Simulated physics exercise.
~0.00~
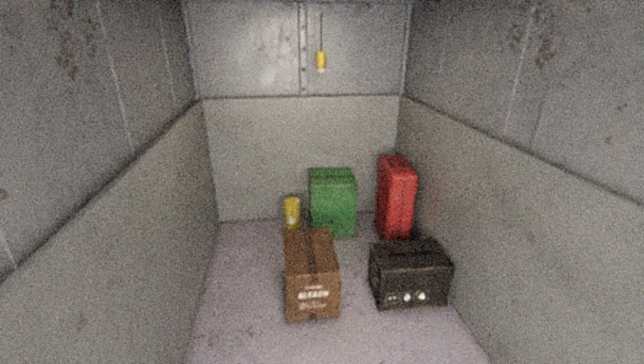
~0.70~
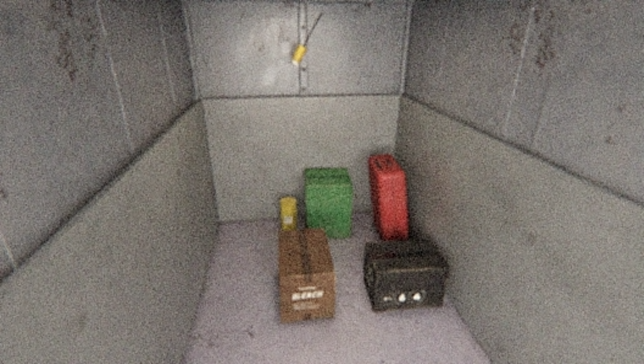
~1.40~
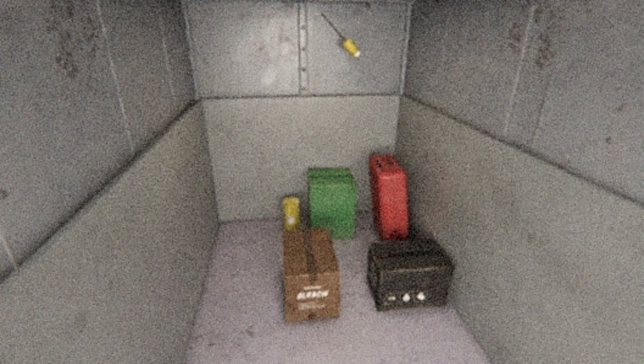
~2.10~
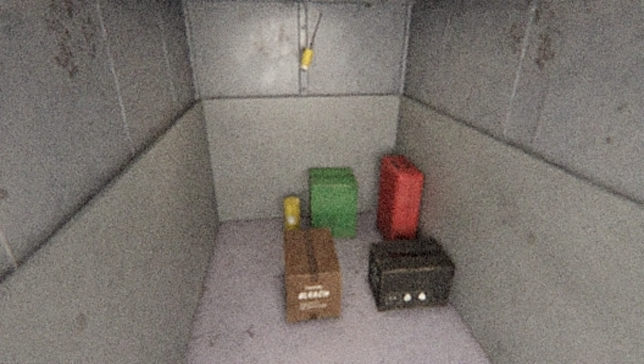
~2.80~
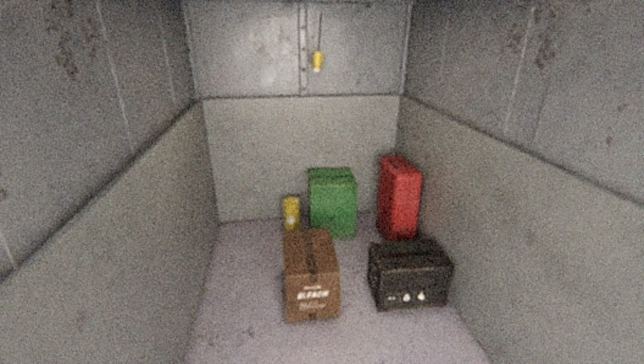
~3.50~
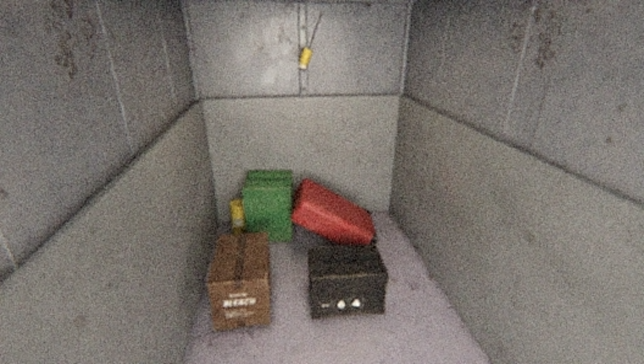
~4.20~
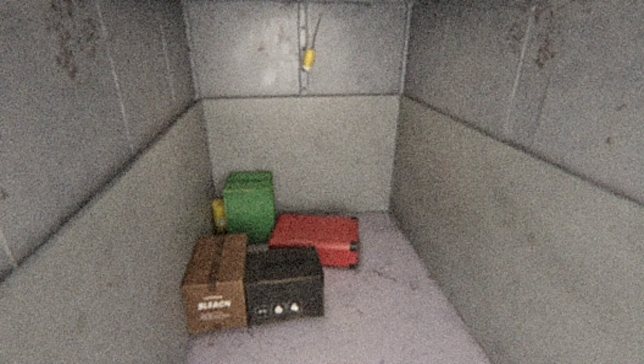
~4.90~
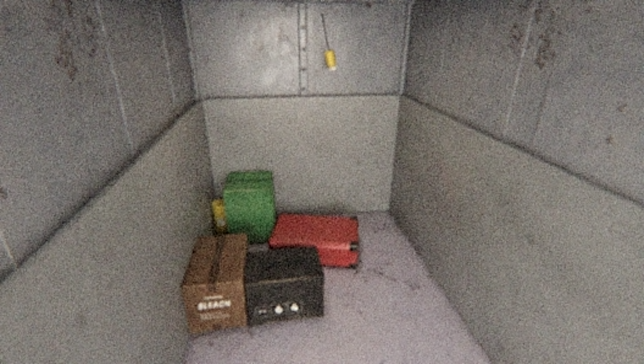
In the back of a moving van, a lamp swung above boxes, a yellow canister and a red case that rocked slightly; then everything slid left, the case toppled onto its side, and the load came to rest bunched by the left wall.
